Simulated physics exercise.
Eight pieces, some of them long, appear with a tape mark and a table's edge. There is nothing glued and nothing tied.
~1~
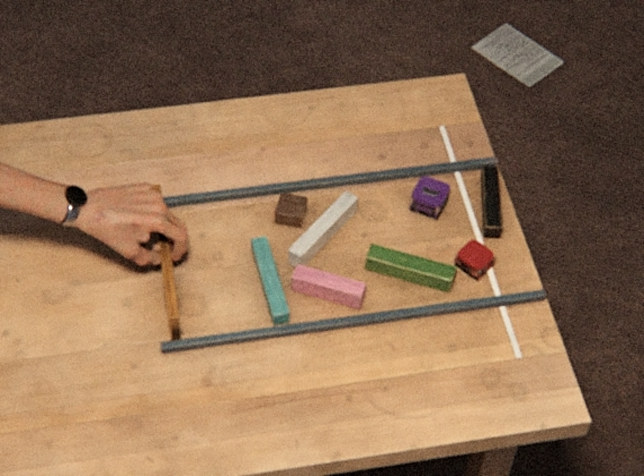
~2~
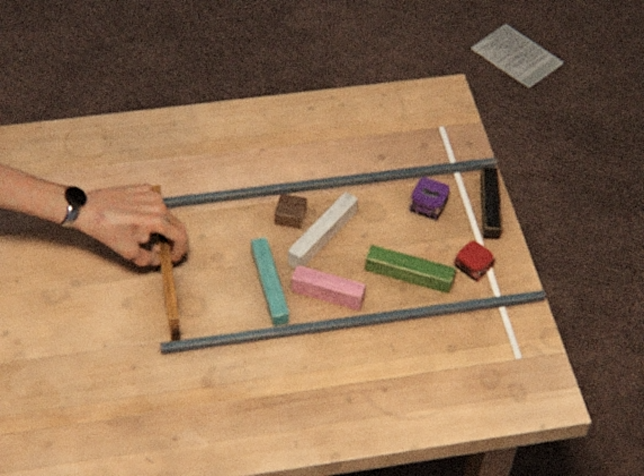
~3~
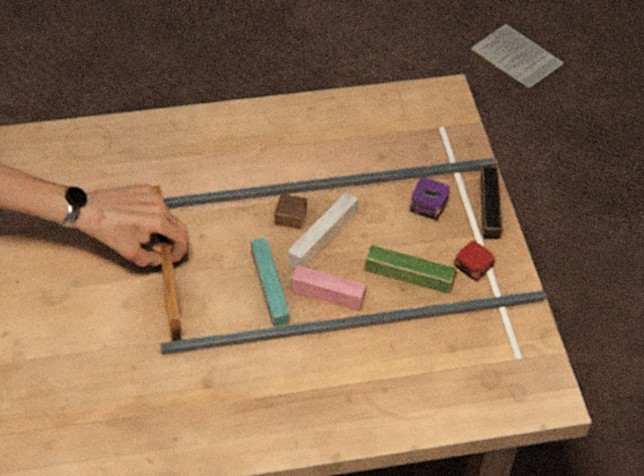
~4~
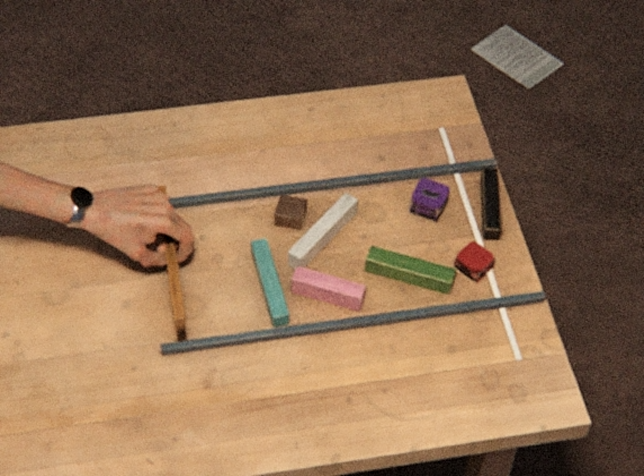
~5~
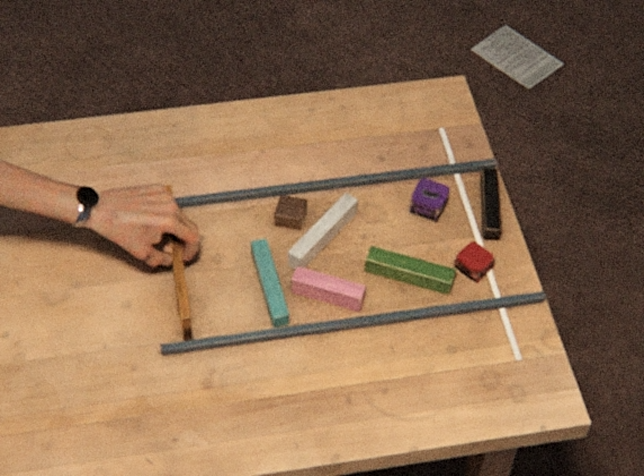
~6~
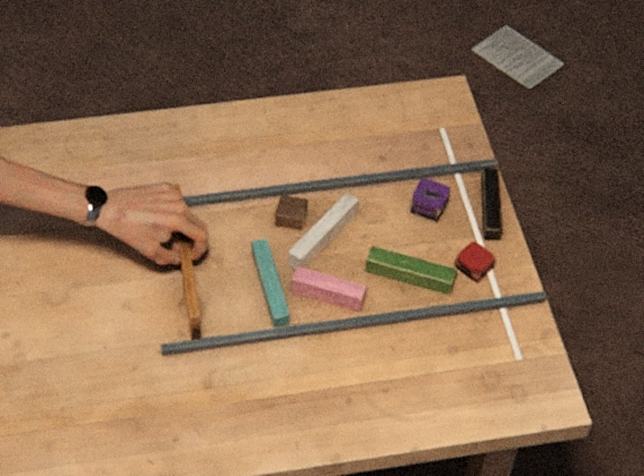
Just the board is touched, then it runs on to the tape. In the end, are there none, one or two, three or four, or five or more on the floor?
Expect a modest handful, three or four, to go down.
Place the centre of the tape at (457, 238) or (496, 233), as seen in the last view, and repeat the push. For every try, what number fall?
First try 2, second try 6.
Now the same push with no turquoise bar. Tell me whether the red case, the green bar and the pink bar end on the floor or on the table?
So the red case goes down, the green bar goes down and the pink bar keeps its place.
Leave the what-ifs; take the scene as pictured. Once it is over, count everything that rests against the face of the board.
In contact: 2.
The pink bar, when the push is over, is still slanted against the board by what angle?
Angle: Close to 30 degrees.
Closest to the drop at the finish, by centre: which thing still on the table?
The pink bar.
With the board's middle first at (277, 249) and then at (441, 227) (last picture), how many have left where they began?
The number moved is 3 and then 8.
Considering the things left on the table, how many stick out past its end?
I make it 2.
Soon after, none off yet; black stick at rest near (491, 204); red case at rest near (475, 263); purple case at rest near (430, 200).
After that, none off yet; black stick at rest near (491, 204); red case displaced a little near (484, 257); purple case displaced a little near (442, 198).
In the end, the number that fall off is three or four; gone, green bar, purple case, red case and black stick.
